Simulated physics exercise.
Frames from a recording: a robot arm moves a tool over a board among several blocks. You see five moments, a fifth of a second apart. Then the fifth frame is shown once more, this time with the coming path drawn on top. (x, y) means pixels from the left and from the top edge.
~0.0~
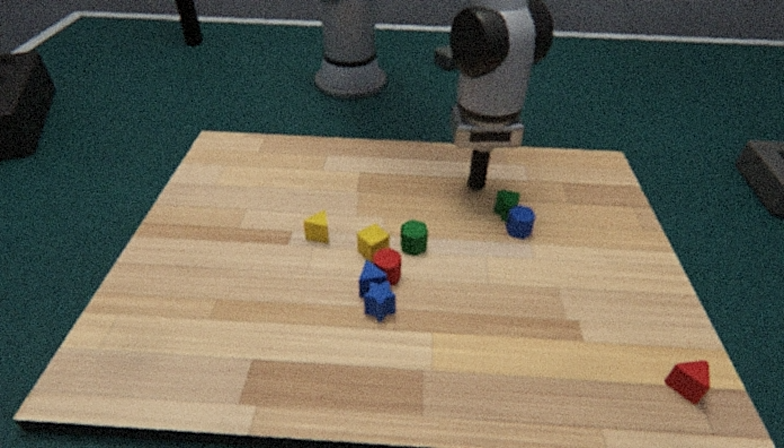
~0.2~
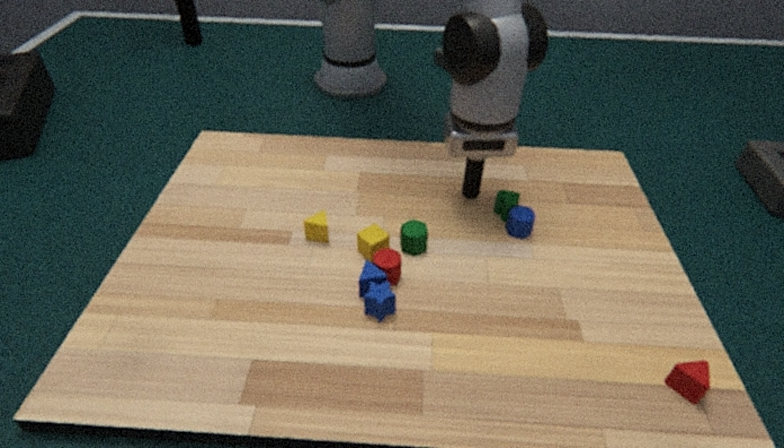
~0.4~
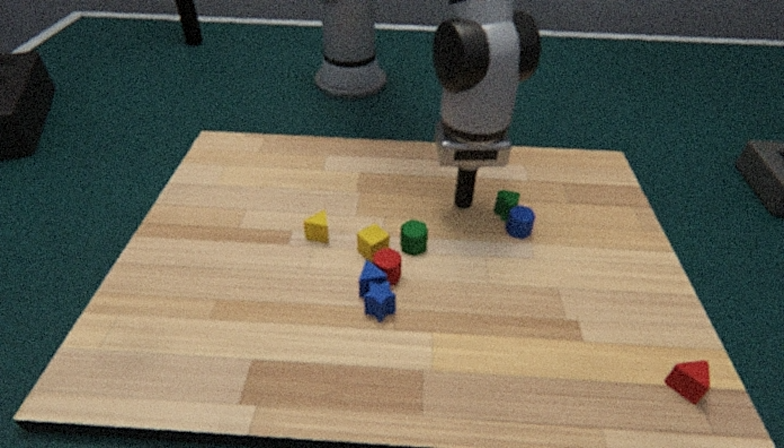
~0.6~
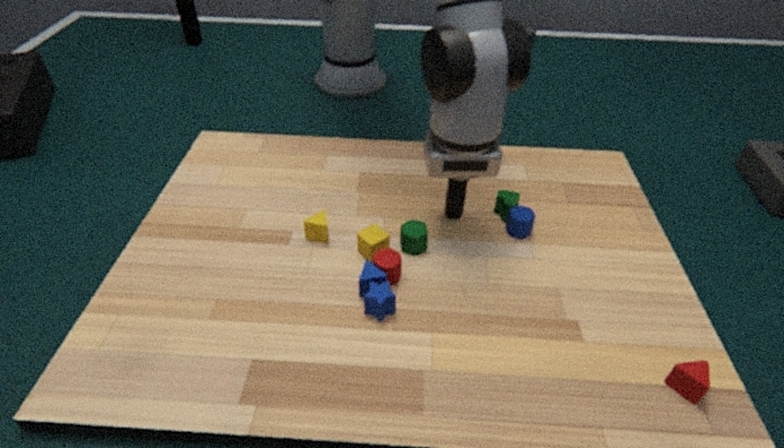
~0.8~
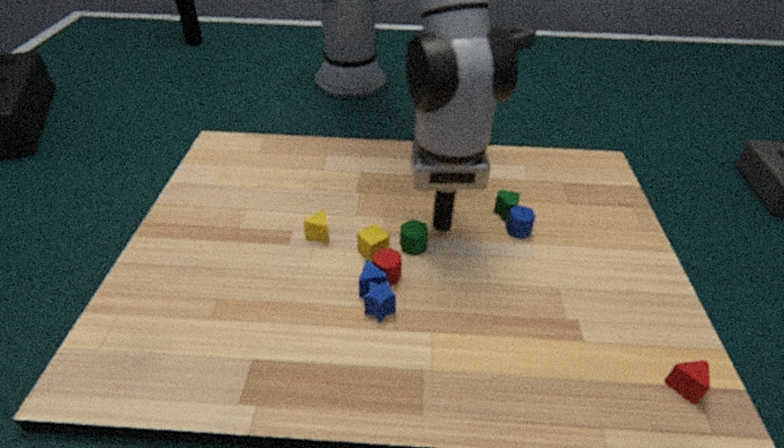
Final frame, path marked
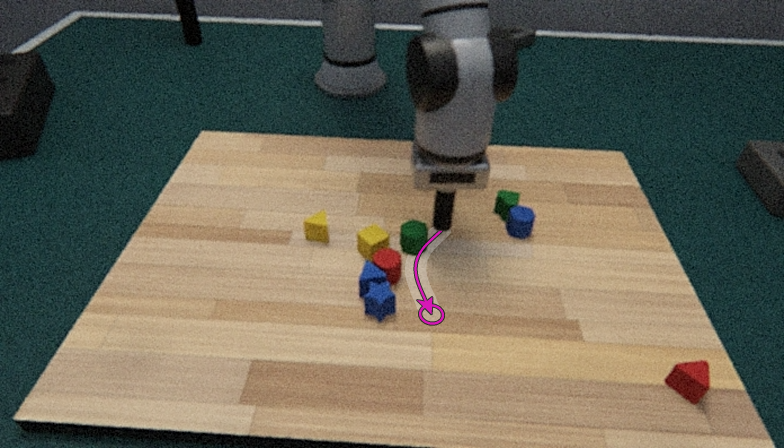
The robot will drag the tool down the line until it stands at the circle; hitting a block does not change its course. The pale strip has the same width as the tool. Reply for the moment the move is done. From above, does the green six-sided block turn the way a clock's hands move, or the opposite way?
Clockwise rotation.
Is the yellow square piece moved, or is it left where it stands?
The push reaches it.
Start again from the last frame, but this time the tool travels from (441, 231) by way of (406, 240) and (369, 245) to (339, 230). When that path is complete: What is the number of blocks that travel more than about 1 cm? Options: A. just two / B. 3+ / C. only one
Choice A: Just two.
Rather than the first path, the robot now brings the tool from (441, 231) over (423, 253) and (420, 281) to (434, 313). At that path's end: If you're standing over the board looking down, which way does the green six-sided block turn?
Its rotation is clockwise.
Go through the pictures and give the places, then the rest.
In the first picture, lower end of the tool at (476, 185), tops of blocks, blue three-sided block at (371, 271), yellow square piece at (373, 234), red circular block at (387, 257), green six-sided block at (415, 228).
In the second picture, tool at (470, 193), blocks as before.
In the third picture, tool at (463, 203), blocks as before.
In the fourth picture, tool at (453, 214), blocks as before.
In the fifth picture, tool at (442, 225), blue three-sided block at (371, 271), yellow square piece at (373, 234), red circular block at (387, 257), green six-sided block at (415, 228).
The drawn path runs from (441, 231) via (420, 252) and (418, 281), ending at (432, 314).
On the path given first. One third of the way, tool at (420, 248); yellow square piece at (367, 234); green six-sided block at (397, 238), turned 25° clockwise.
Two thirds of the way, tool at (418, 276); blue three-sided block at (368, 275); yellow square piece at (365, 233); red circular block at (382, 261); green six-sided block at (392, 242), turned 65° clockwise.
At the end, tool at (432, 309); blue three-sided block at (368, 275); yellow square piece at (365, 233); red circular block at (382, 261); green six-sided block at (392, 242), turned 65° clockwise.
